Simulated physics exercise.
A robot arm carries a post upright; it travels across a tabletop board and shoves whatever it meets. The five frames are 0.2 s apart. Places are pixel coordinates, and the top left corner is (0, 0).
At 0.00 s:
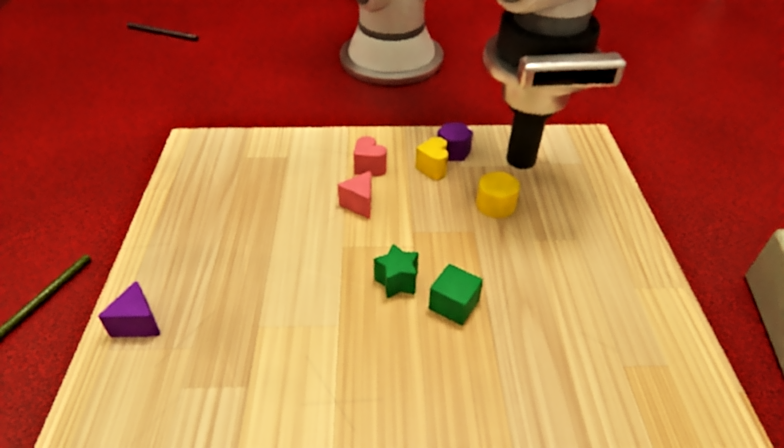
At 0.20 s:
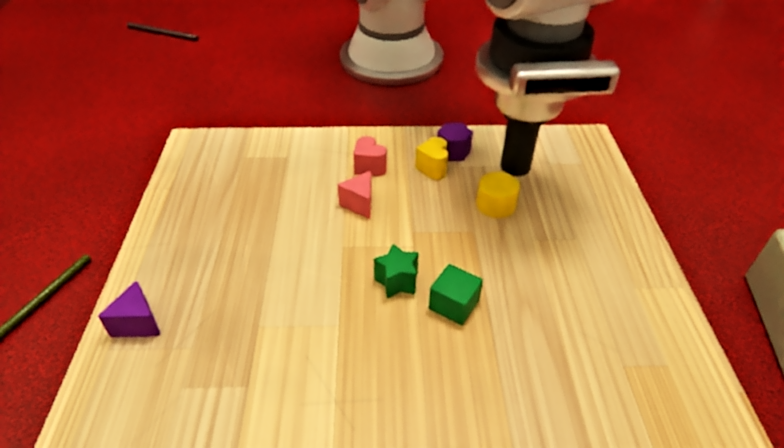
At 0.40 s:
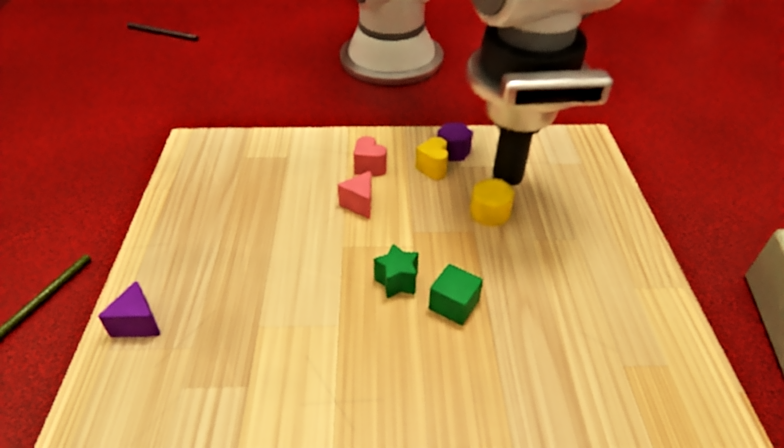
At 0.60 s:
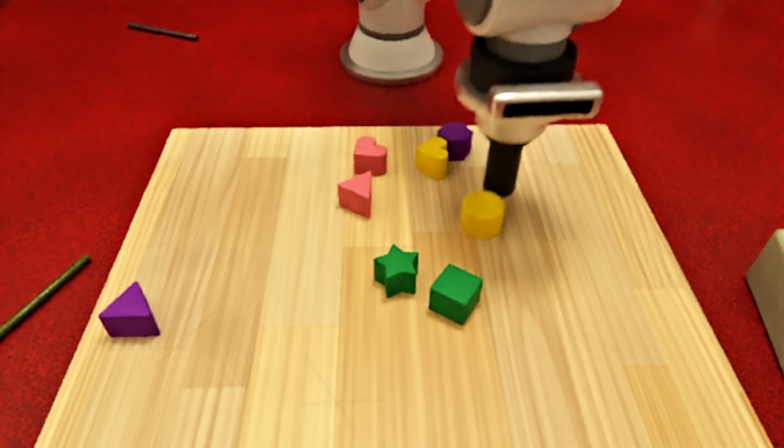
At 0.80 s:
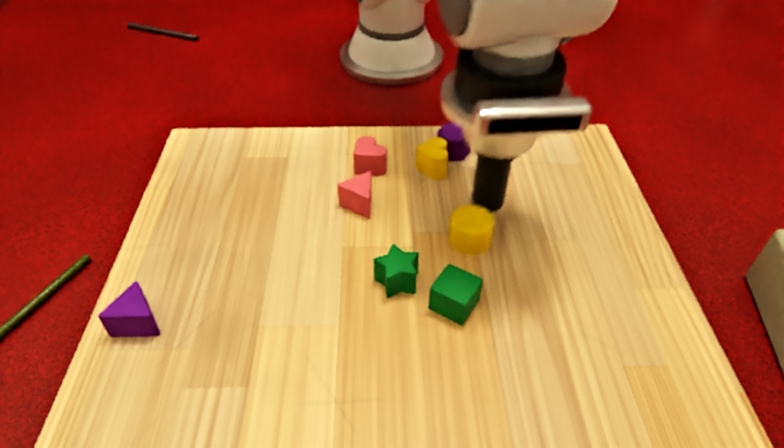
In this clip, a robotic arm lowers its dark post toward a yellow block on a wooden board, then pushes it a short way down and to the left, while the surrounding pink, green and purple blocks stay still.
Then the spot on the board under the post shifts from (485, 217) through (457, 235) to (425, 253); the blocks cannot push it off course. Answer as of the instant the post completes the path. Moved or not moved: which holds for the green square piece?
From what I can tell, it won't keep its place.
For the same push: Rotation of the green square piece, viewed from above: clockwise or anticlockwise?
It is turned anticlockwise.
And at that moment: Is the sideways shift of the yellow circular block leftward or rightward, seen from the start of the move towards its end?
It shifts leftward.
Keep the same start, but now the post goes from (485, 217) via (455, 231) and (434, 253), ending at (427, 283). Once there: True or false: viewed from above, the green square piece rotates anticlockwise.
True - the claim holds.
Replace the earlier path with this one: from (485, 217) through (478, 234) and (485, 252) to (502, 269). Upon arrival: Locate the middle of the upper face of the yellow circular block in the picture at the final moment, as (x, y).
Just about (459, 249).
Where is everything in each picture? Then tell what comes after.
In the first frame, lower end of the post at (521, 161), tops of blocks, pink triangular piece at (359, 184), green star block at (398, 260), green square piece at (457, 283), yellow circular block at (500, 183).
In the second frame, post at (515, 169), blocks as before.
In the third frame, post at (507, 178), yellow circular block at (494, 191).
In the fourth frame, post at (498, 189), yellow circular block at (484, 204).
In the fifth frame, post at (487, 203), pink triangular piece at (359, 184), green star block at (398, 260), green square piece at (457, 283), yellow circular block at (472, 219).
The first path, step by step. Halfway along, post at (457, 221); yellow circular block at (452, 242).
At the end, post at (426, 238); pink triangular piece not moved; green star block at (385, 267), turned 25° clockwise; green square piece at (461, 297), turned 20° anticlockwise; yellow circular block at (433, 262).
